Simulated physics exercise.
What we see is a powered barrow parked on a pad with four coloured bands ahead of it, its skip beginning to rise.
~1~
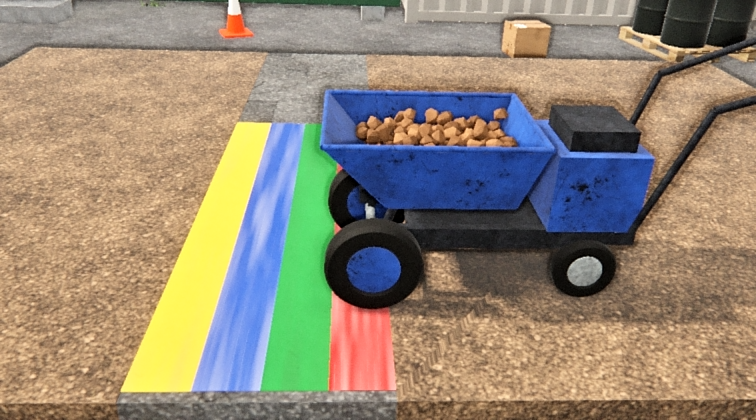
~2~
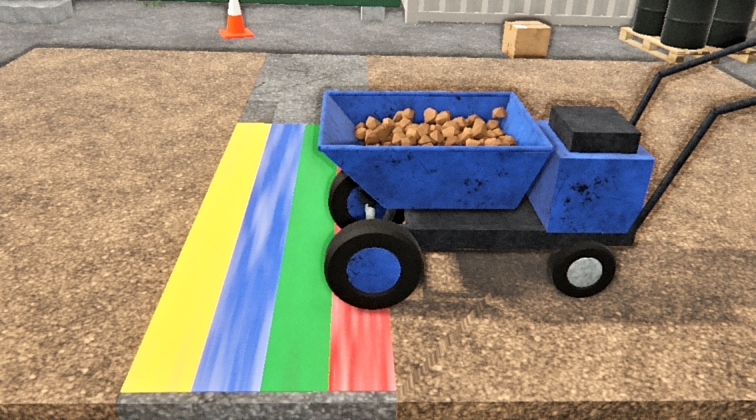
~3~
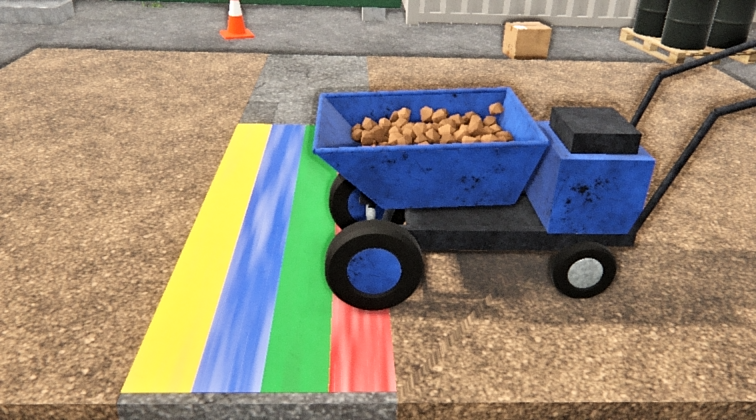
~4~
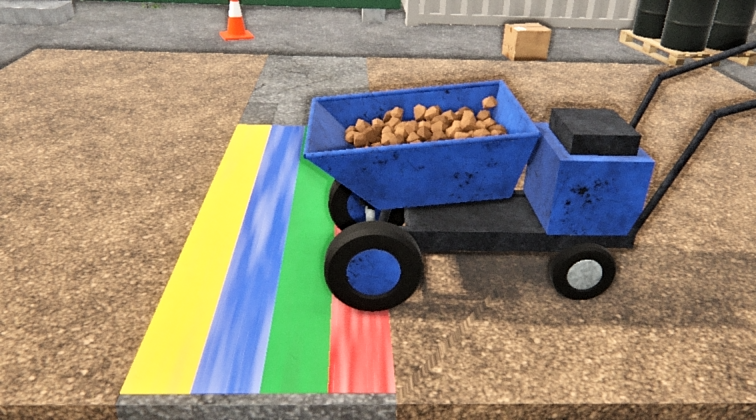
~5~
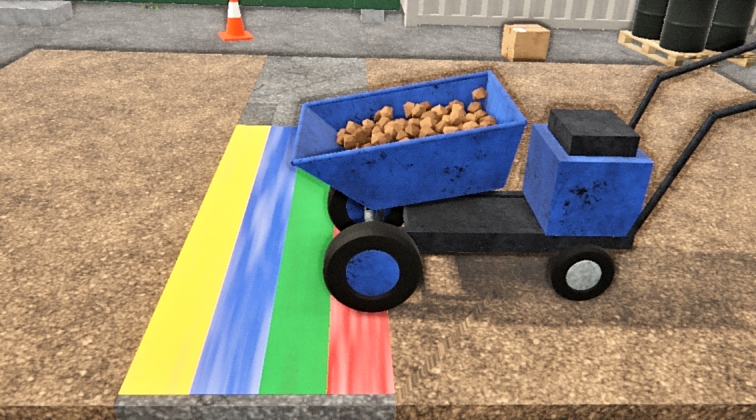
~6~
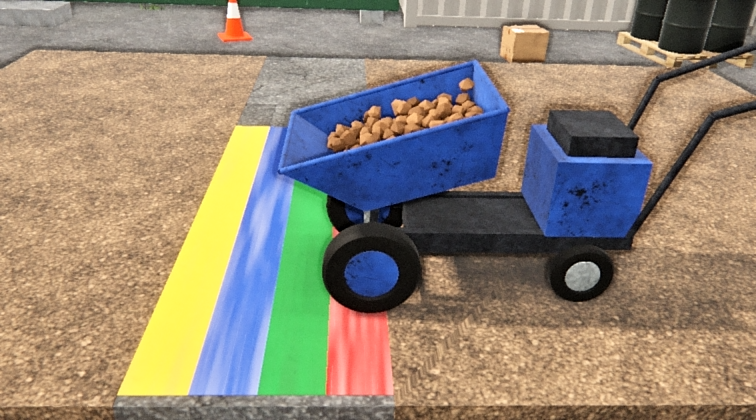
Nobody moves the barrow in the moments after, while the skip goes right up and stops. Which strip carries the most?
The yellow strip.
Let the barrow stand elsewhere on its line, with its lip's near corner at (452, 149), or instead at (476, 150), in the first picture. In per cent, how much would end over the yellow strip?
10 % and 10 %.
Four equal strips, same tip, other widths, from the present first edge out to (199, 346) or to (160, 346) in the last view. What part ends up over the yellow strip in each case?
In order, 10 % and 40 %.
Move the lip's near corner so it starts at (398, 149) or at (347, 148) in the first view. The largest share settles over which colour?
First spot: The blue one; second spot: The strip in yellow.
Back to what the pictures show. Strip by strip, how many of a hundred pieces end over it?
I'd say the red strip has near 0, the green strip near 0, the blue strip near 10 and the yellow strip near 45 per cent.
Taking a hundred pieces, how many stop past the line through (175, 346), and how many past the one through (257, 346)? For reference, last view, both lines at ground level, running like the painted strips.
Near 50 % and near 80 %, in that order.
Shortly afterwards, skip tipped steeply; the whole lot in the skip.
Next, skip tipped right over; near half in the skip; a little over the blue strip; near a third over the yellow strip; a little off the paint.
Some moments later, skip tipped right over; near a quarter in the skip; a little over the blue strip; near half over the yellow strip; near a quarter off the paint.
In the end, skip tipped right over; near a quarter in the skip; none at all over the red strip; none at all over the green strip; a little over the blue strip; near half over the yellow strip; near a quarter off the paint.
